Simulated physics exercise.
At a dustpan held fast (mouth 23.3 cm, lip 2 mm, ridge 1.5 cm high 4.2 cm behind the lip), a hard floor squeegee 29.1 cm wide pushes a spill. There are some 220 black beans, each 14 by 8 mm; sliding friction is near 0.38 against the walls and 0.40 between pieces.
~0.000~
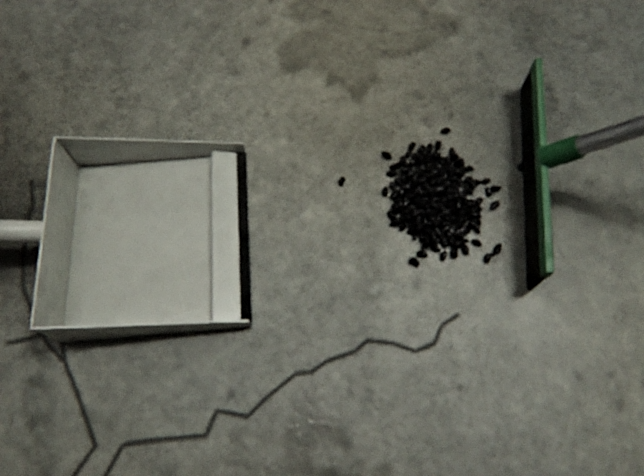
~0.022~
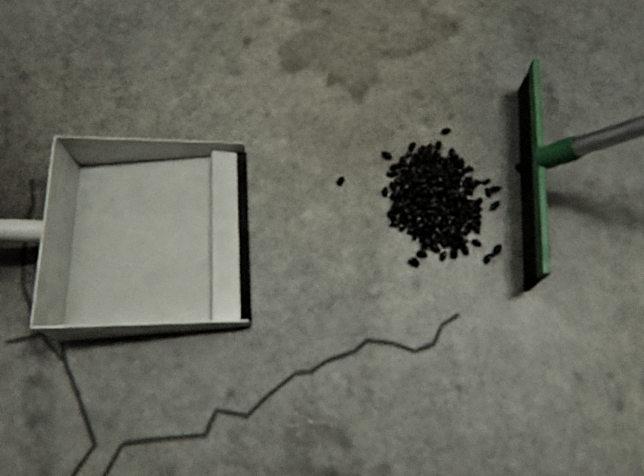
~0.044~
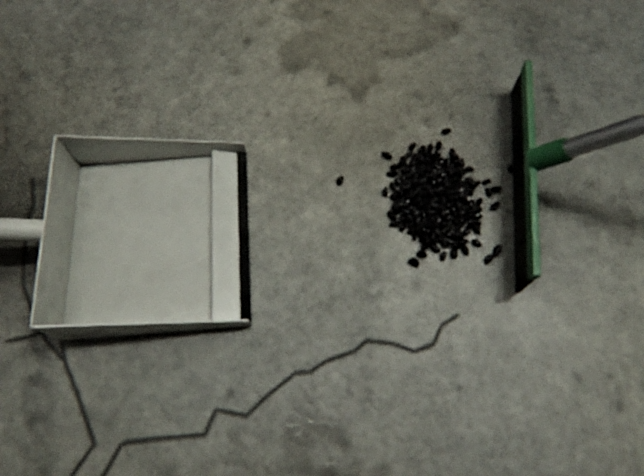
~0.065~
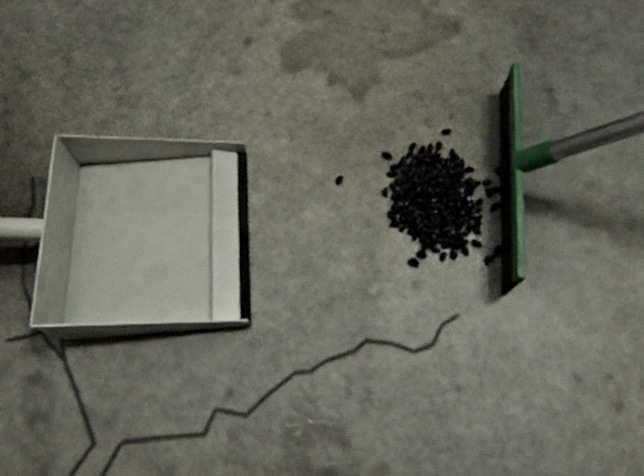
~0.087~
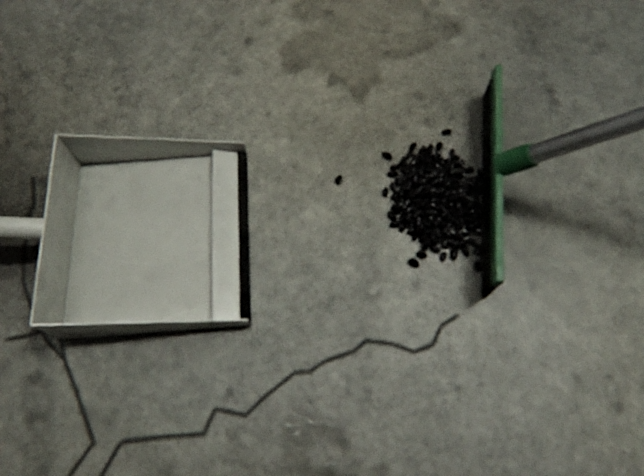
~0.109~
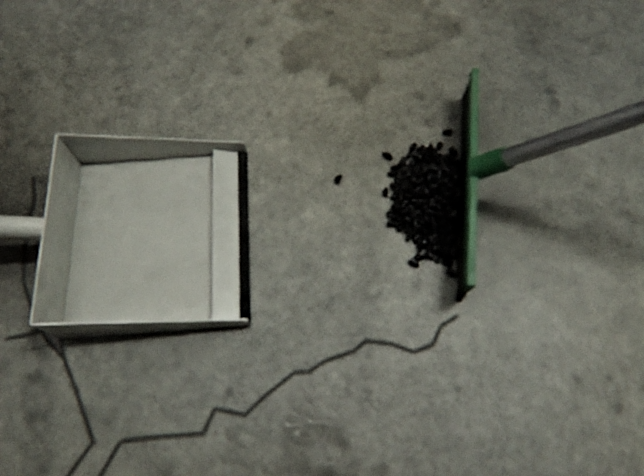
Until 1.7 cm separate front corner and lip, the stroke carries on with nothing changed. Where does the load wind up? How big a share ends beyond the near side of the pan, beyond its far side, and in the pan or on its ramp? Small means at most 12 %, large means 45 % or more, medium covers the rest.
Shares: Near side - small; far side - medium; pan - large.
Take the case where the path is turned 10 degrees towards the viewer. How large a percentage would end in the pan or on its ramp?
Pan plus ramp: Some 55 %.
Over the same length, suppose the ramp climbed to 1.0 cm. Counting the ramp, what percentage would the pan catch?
Estimate with the new ramp: Some 55 in a hundred.
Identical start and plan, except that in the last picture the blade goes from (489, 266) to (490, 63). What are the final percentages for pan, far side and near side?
The pan gets 35, the far side 35 and the near side 0.
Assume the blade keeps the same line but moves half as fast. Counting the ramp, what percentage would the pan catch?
It would be around 25 per cent.
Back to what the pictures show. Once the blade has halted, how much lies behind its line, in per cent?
Around 0 per cent.
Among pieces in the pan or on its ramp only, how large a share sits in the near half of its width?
Roughly 40 percent.
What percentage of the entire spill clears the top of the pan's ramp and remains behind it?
Estimate: Close to 40 per cent of the total.
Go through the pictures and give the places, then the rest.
The first picture shows blade from (546, 273) to (536, 66), moved 0.0 cm, 0 of the pieces shifted so far; middle of the pieces at (437, 195); pan at (144, 242).
The second picture shows blade from (543, 274) to (534, 67), moved 0.4 cm, 0 of the pieces shifted so far; middle of the pieces at (437, 195).
The third picture shows blade from (533, 275) to (526, 69), moved 1.4 cm, 1 of the pieces shifted so far; middle of the pieces at (437, 195).
The fourth picture shows blade from (519, 278) to (514, 71), moved 3.1 cm, 2 of the pieces shifted so far; middle of the pieces at (437, 195).
The fifth picture shows blade from (497, 281) to (496, 73), moved 5.5 cm, 10 of the pieces shifted so far; middle of the pieces at (437, 196).
The sixth picture shows blade from (469, 285) to (473, 76), moved 8.6 cm, 165 of the pieces shifted so far; middle of the pieces at (433, 195); pan at (144, 240). Its pace works out near 1.45 m/s, heading 3 degrees towards the viewer's side.
After 0.20 s, middle of the blade 14 cm from the lip; 0 % over the lip, far side 10 %, near side 0 %.
After 0.27 s, middle of the blade 6 cm from the lip; 0 % over the lip, far side 20 %, near side 0 %.
After 0.47 s, middle of the blade 4 cm from the lip; 55 % over the lip, far side 20 %, near side 0 %.
By 2.7 s all is still; near side 0 %, far side 20 %, pan 55 %, in front of the lip or behind the blade 20 %.
